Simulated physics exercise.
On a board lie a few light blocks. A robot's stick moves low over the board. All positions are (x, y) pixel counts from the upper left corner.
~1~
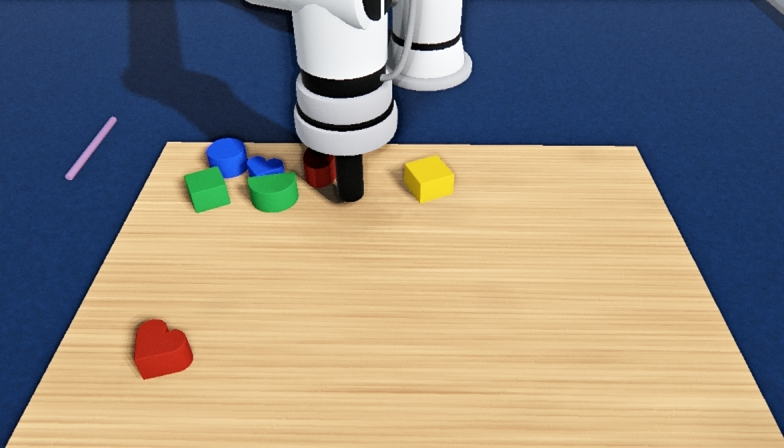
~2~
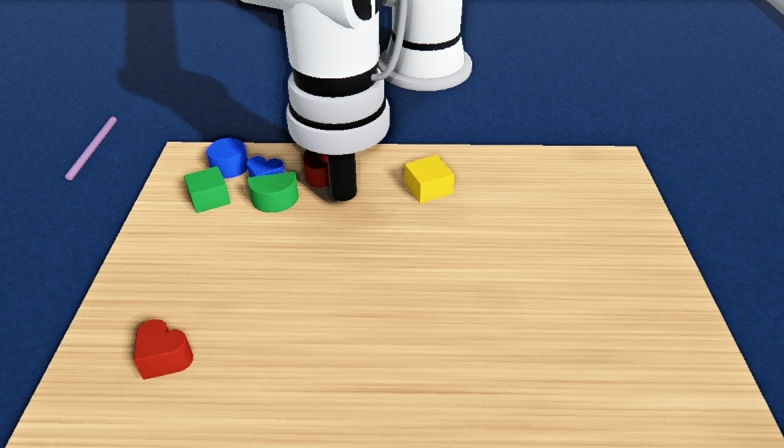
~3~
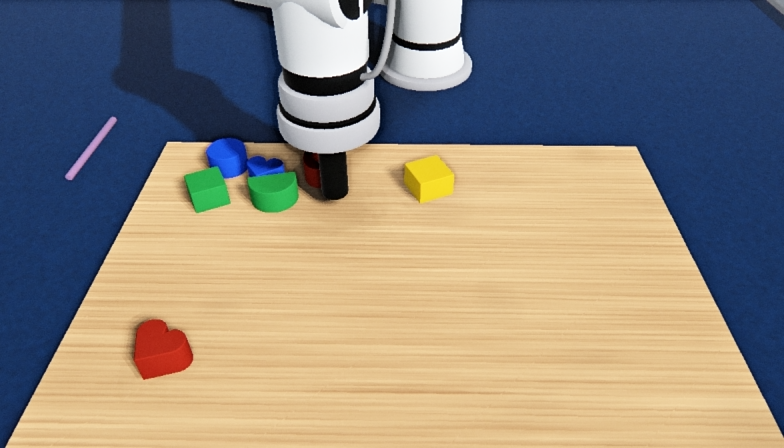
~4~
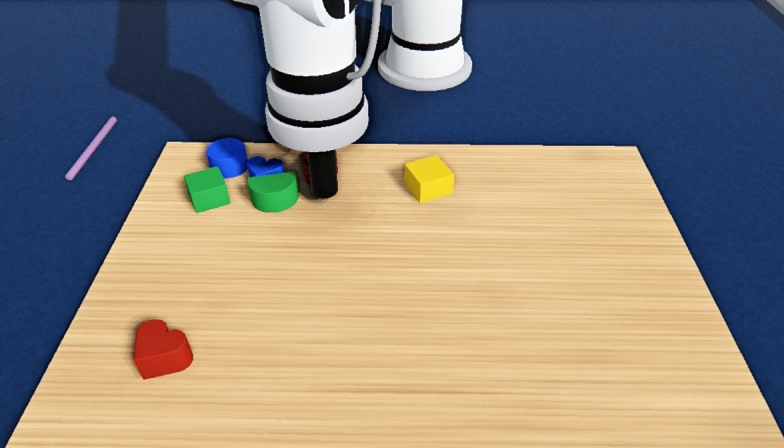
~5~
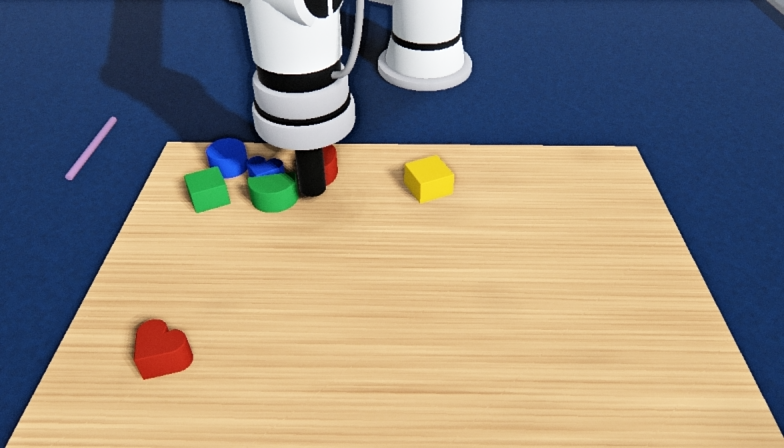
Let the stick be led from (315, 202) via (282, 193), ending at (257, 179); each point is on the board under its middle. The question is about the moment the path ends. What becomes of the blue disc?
It is no longer where it was.
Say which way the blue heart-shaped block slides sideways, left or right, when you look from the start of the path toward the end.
The shift is to the right of that direction.
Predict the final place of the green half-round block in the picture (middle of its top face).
About (236, 182).
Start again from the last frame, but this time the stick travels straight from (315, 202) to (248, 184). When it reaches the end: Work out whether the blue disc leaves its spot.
By the last moment of the path, the blue disc has shifted.
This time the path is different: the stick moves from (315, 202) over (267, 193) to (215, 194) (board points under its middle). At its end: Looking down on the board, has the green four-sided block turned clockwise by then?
Yes, that is what happens.
On the path given first. Halfway along, stick (280, 181); green four-sided block (200, 180), turned 15° clockwise; blue heart-shaped block (256, 159), turned 15° clockwise; green half-round block (245, 182), turned 35° anticlockwise.
At the end, stick (255, 168); green four-sided block (199, 181), turned 20° clockwise; blue disc (216, 143); blue heart-shaped block (248, 144), turned 45° clockwise; green half-round block (236, 182), turned 65° anticlockwise.
